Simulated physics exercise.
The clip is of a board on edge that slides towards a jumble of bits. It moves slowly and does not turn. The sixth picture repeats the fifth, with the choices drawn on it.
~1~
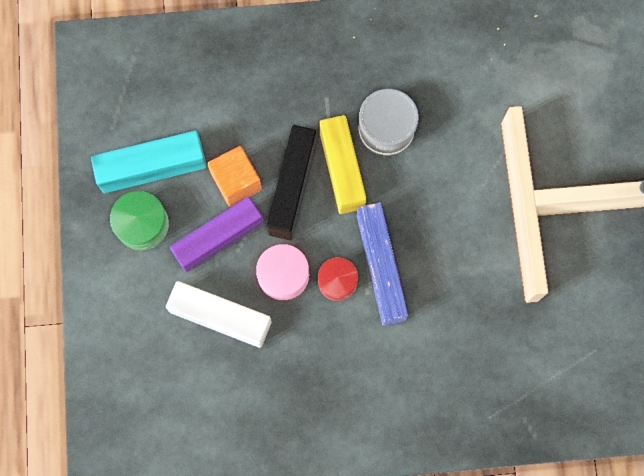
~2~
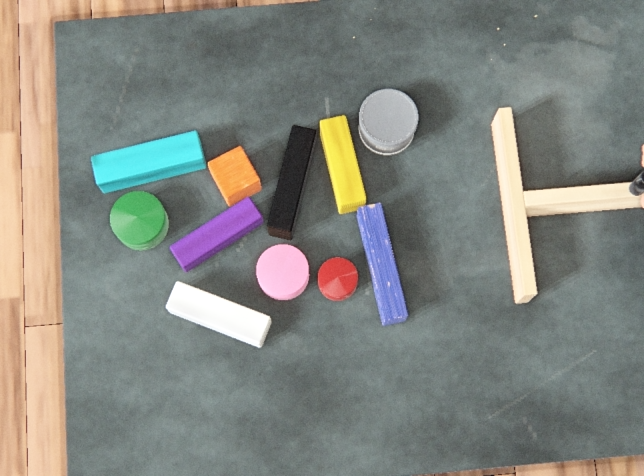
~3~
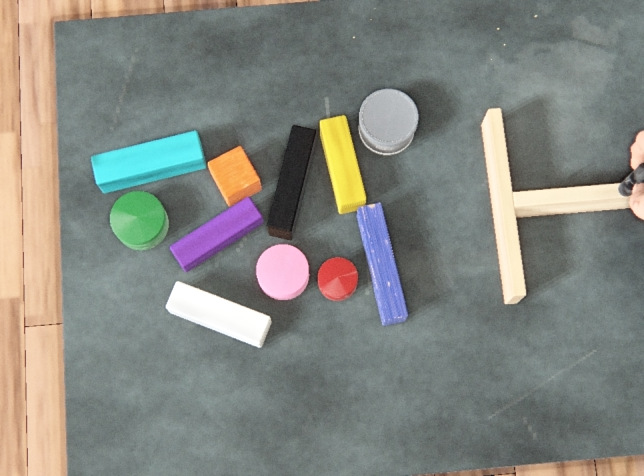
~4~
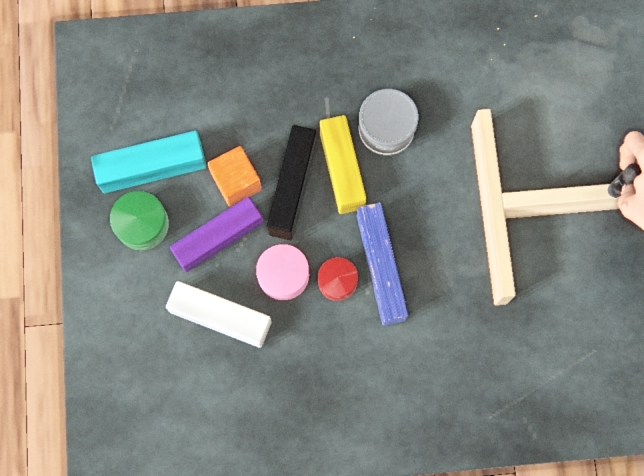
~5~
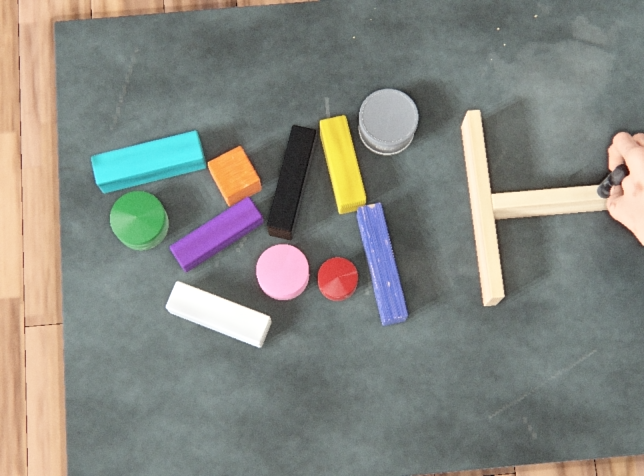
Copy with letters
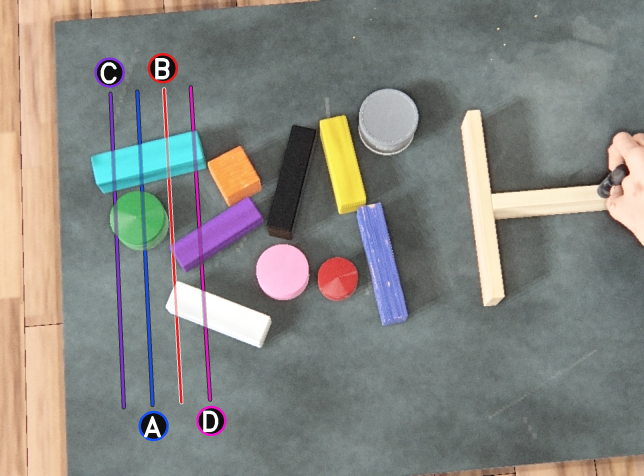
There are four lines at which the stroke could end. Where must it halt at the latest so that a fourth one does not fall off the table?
As far as mark A.
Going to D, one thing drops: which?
It is the turquoise stick.
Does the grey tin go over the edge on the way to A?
No.
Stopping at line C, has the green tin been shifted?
By then, yes.
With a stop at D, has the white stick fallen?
No.
On the copy, A at (145, 242); B at (172, 240); C at (117, 245); D at (200, 238).
On A. First, board (363, 212); grey tin (323, 113); yellow stick (314, 167).
Then, board (241, 222); turquoise stick (87, 161); green tin (122, 217).
Finally, board (143, 230); green tin over the edge; turquoise stick over the edge; two fallen.
By contrast, B is within the limit but short; C drops four; D is within the limit but short.
